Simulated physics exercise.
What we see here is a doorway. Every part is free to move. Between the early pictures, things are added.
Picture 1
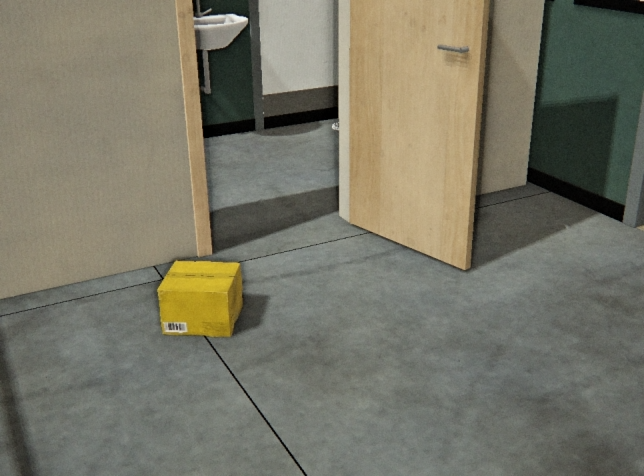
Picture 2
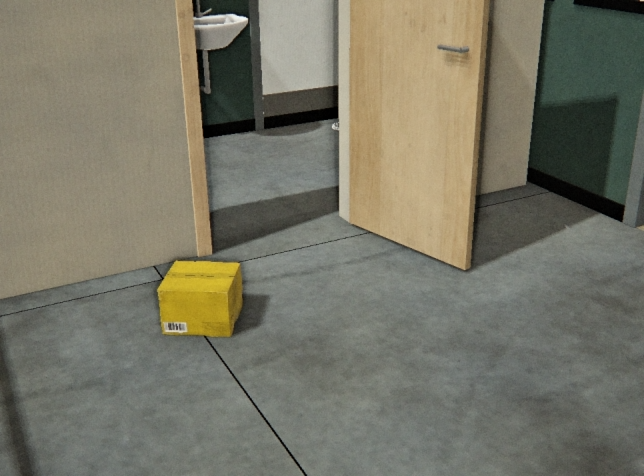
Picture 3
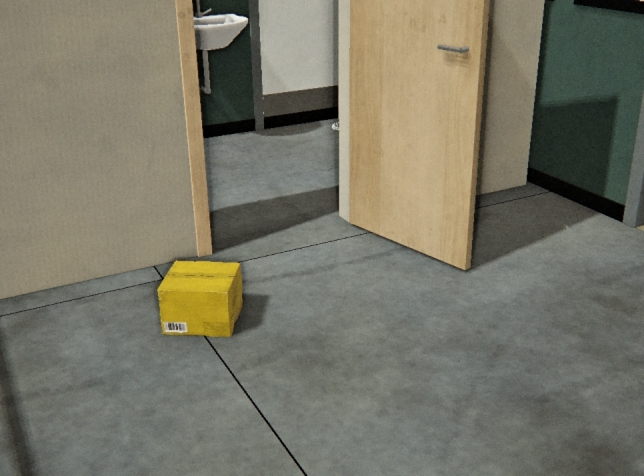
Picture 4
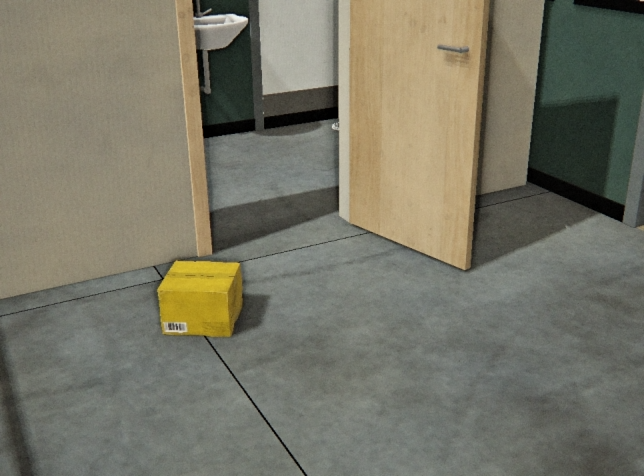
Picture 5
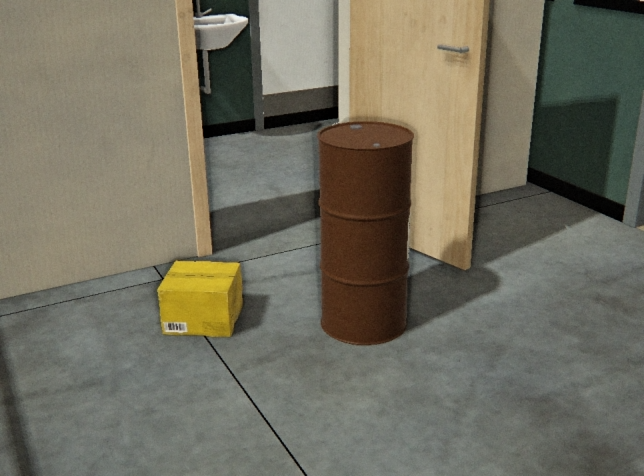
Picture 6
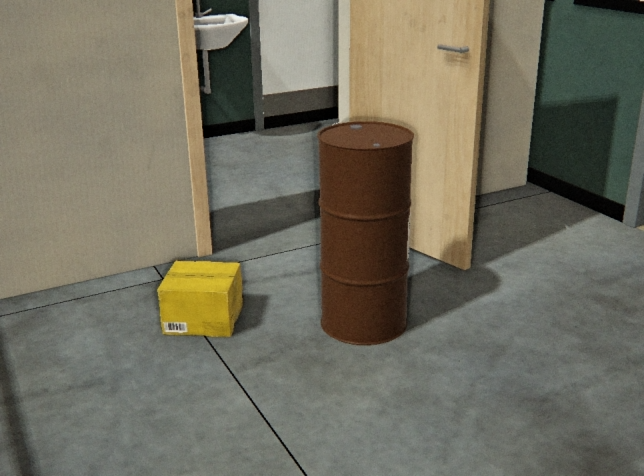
A brown drum appears in front of the open door, right of a still yellow box.
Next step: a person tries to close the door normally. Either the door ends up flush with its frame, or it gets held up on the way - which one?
It ends up flush with the frame.
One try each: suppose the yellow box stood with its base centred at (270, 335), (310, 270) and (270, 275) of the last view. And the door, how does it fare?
Going through the tries in order: It gets all the way shut, then it is obstructed, then it is obstructed.
Then, 0.60 s later than the last frame, door at 89°.
Then, 1.20 s later than the last frame, door at 61°.
Then, 1.70 s later than the last frame, door at 38°.
Then, 2.30 s later than the last frame, door at 10°.
When it is over, door at 0°; both as before. End places, in pixels of the last picture, brown drum near (365, 233).
